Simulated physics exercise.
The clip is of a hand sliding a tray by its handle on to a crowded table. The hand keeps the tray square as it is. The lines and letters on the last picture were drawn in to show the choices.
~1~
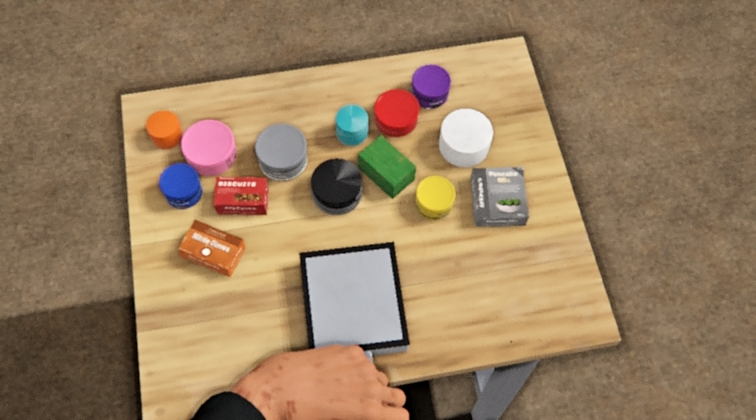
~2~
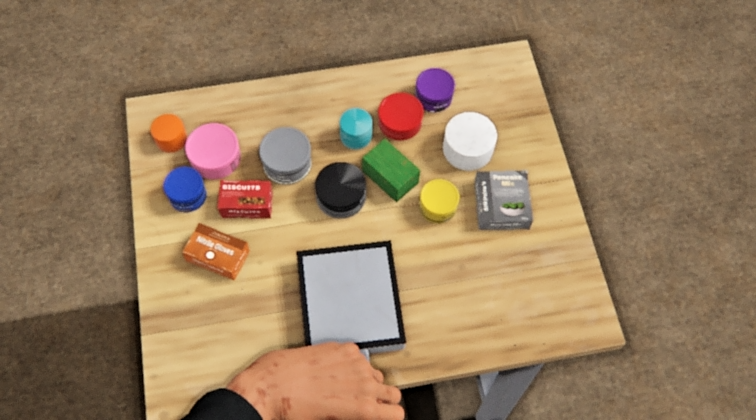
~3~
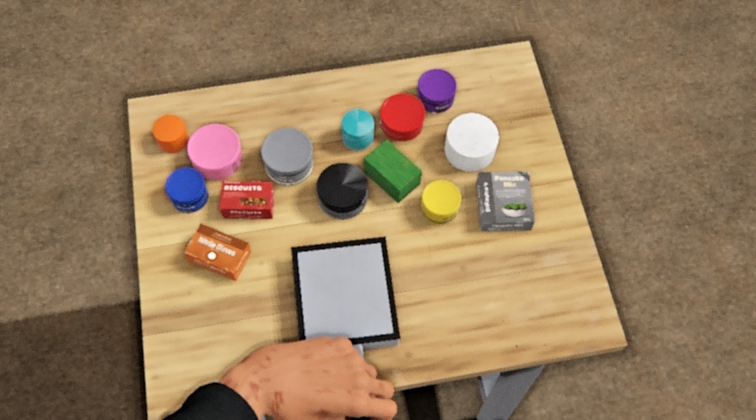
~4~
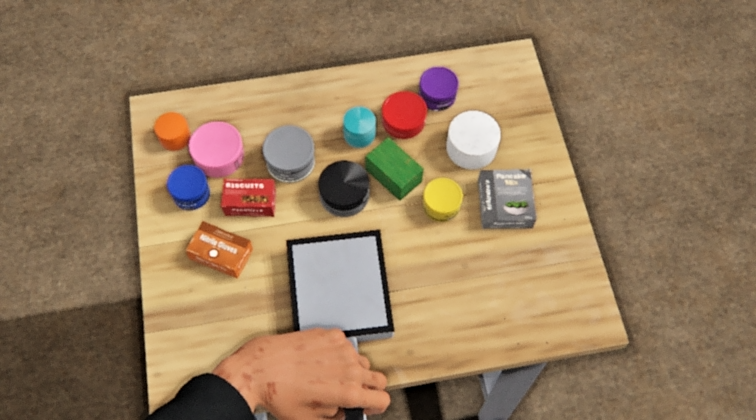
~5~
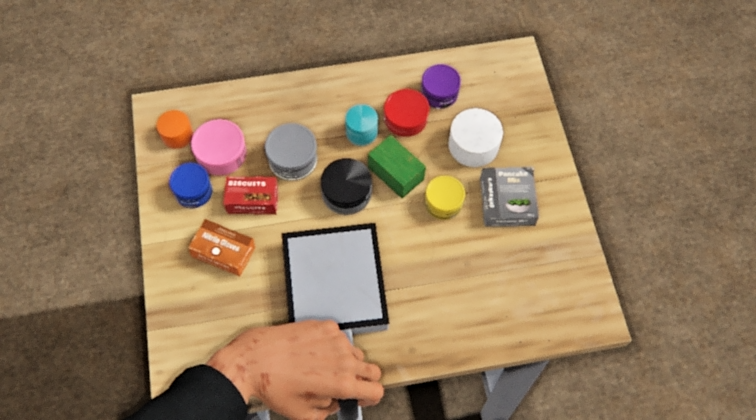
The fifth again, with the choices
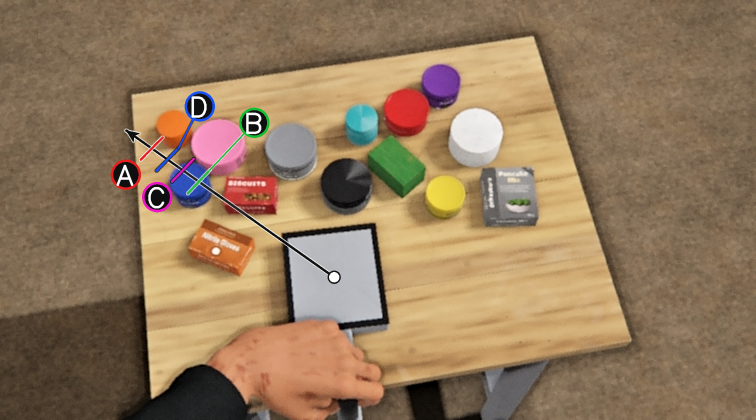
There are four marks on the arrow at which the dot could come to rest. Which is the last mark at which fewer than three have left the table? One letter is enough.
It can go as far as C.
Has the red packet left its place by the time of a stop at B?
Yes.
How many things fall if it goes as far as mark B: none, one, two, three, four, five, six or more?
In all, two.
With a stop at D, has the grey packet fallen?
No.
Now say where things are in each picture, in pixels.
The first frame shows white pot (466, 138); blue tub (181, 187); black tin (337, 187).
The second frame shows tray (350, 296); yellow jar (439, 202).
The third frame shows tray (345, 292); pink tub (215, 152).
The fourth frame shows tray (339, 285); grey packet (506, 199).
The fifth frame shows tray (334, 278); red packet (252, 196); grey tin (292, 152); purple jar (441, 87).
On the marked copy, A at (152, 149); B at (199, 181); C at (183, 170); D at (167, 160); the arrow from (334, 277) to (126, 130); the white dot at (334, 277).
With C. Early on, tray (277, 241); orange box (202, 246); red packet (246, 183).
Further on, tray (223, 203); orange box (150, 241); blue tub (157, 181).
At the end, tray (185, 176); blue tub over the edge; orange box over the edge; two fallen.
As for the rest, A drops three; B is within the limit but short; D drops three.
